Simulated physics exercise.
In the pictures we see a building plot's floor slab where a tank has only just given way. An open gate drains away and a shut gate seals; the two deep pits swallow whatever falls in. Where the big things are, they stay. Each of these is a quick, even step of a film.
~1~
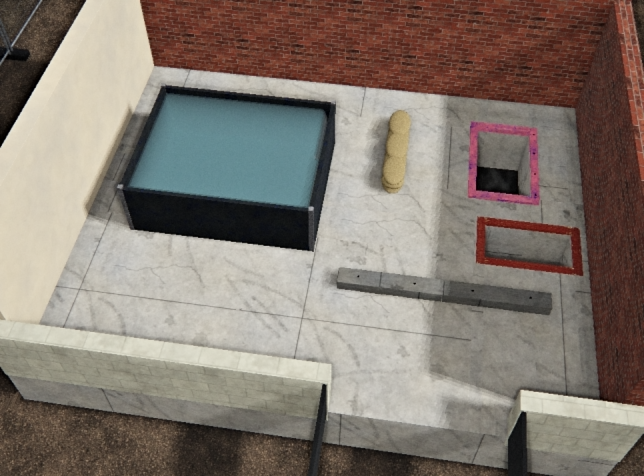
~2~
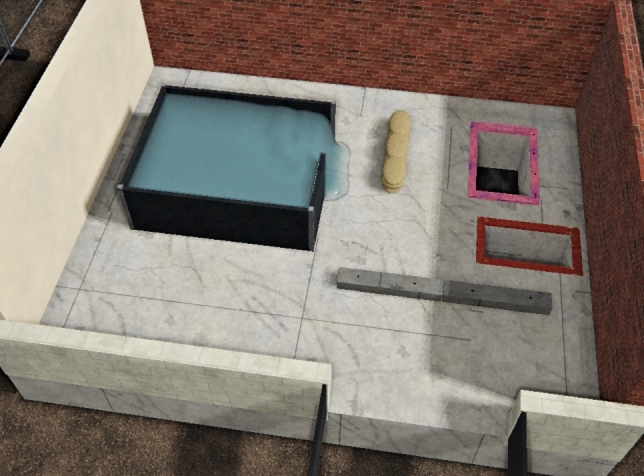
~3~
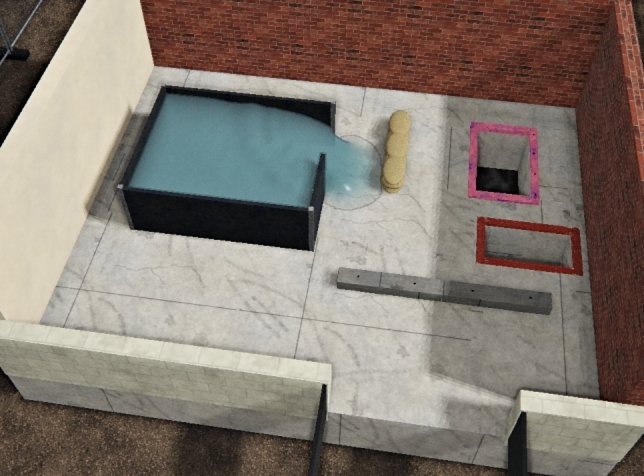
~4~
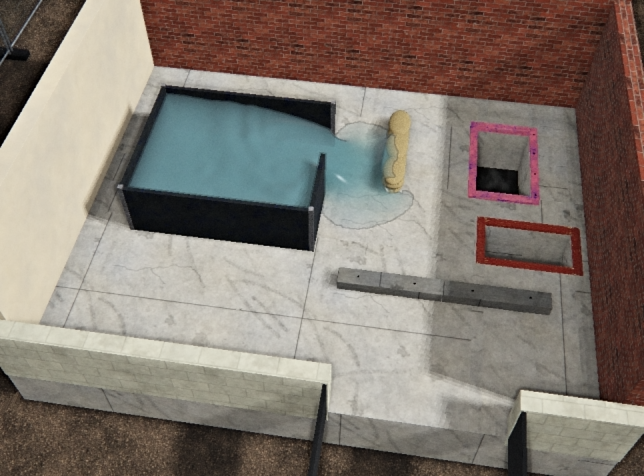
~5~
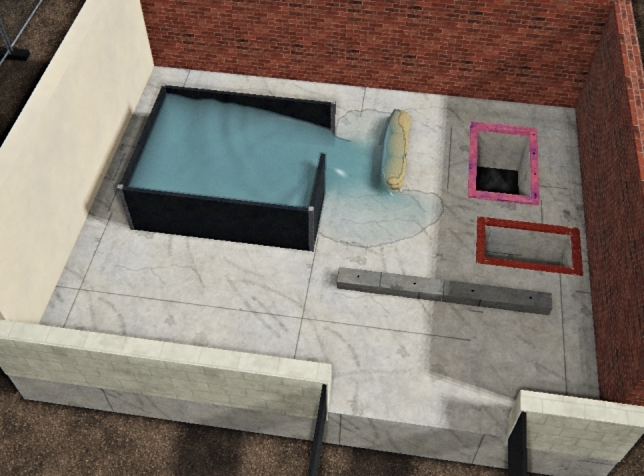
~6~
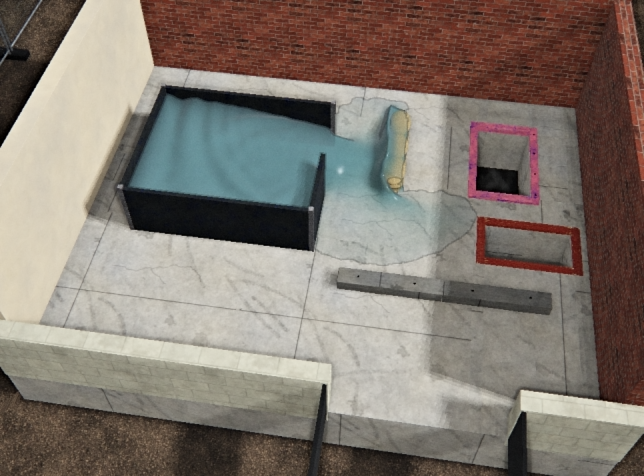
A building plot's pale, cracked floor slab, walled by red brick at the back and right and cream at the left, is seen from above by a still camera. A dark tank of blue-green water stands left of tan sacks, a grey beam, and pink- and red-edged openings. Water bursts through the tank's right side, spreads to the sacks, then around them and toward the beam.
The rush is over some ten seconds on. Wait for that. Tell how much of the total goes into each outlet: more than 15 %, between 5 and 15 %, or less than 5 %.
Where it goes: The gate gets less than 5 %; the pink pit gets between 5 and 15 %; the red pit gets more than 15 %.
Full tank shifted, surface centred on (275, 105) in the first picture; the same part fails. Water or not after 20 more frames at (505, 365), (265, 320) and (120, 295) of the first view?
Taking them as they were asked, they come out bone dry, soaked, bone dry.
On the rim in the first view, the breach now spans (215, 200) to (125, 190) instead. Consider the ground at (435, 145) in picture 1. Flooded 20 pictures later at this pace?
Short answer - puddle-free.
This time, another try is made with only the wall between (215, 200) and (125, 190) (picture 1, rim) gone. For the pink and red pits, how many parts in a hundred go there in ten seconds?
Out of every hundred parts, pink takes 0 and red takes 12.
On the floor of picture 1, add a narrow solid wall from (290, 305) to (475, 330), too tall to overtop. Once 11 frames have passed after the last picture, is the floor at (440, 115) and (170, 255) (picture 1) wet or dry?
Swamped, then spared.
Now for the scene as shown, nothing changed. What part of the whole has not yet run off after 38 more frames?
That comes to around 78 in a hundred.
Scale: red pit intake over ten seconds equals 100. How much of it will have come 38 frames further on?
Roughly 60 percent.
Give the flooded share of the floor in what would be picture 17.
Estimate: Some 45 in a hundred.
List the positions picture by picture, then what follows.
The first picture shows the tank at (233, 148) is whole and still.
In the second picture, water pours out at (326, 158) and has run to (333, 196).
In the third picture, the front is at (370, 197), out from the gap at (326, 159).
In the fourth picture, water pours out at (326, 160) and has run to (403, 204).
In the fifth picture, the front is at (435, 214), out from the gap at (326, 159).
In the sixth picture, water pours out at (326, 159) and has run to (464, 227).
A moment on, water covers 25 % of the floor; the gate 0 %, the pink pit 0 %, the red pit 1 %.
Next, water covers 45 % of the floor; the gate 0 %, the pink pit 2 %, the red pit 2 %.
Then, water covers 60 % of the floor; the gate 0 %, the pink pit 4 %, the red pit 6 %.
Later, water covers 85 % of the floor; the gate 0 %, the pink pit 7 %, the red pit 14 %.
In the end, water covers 90 % of the floor; the gate 1 %, the pink pit 7 %, the red pit 25 %.
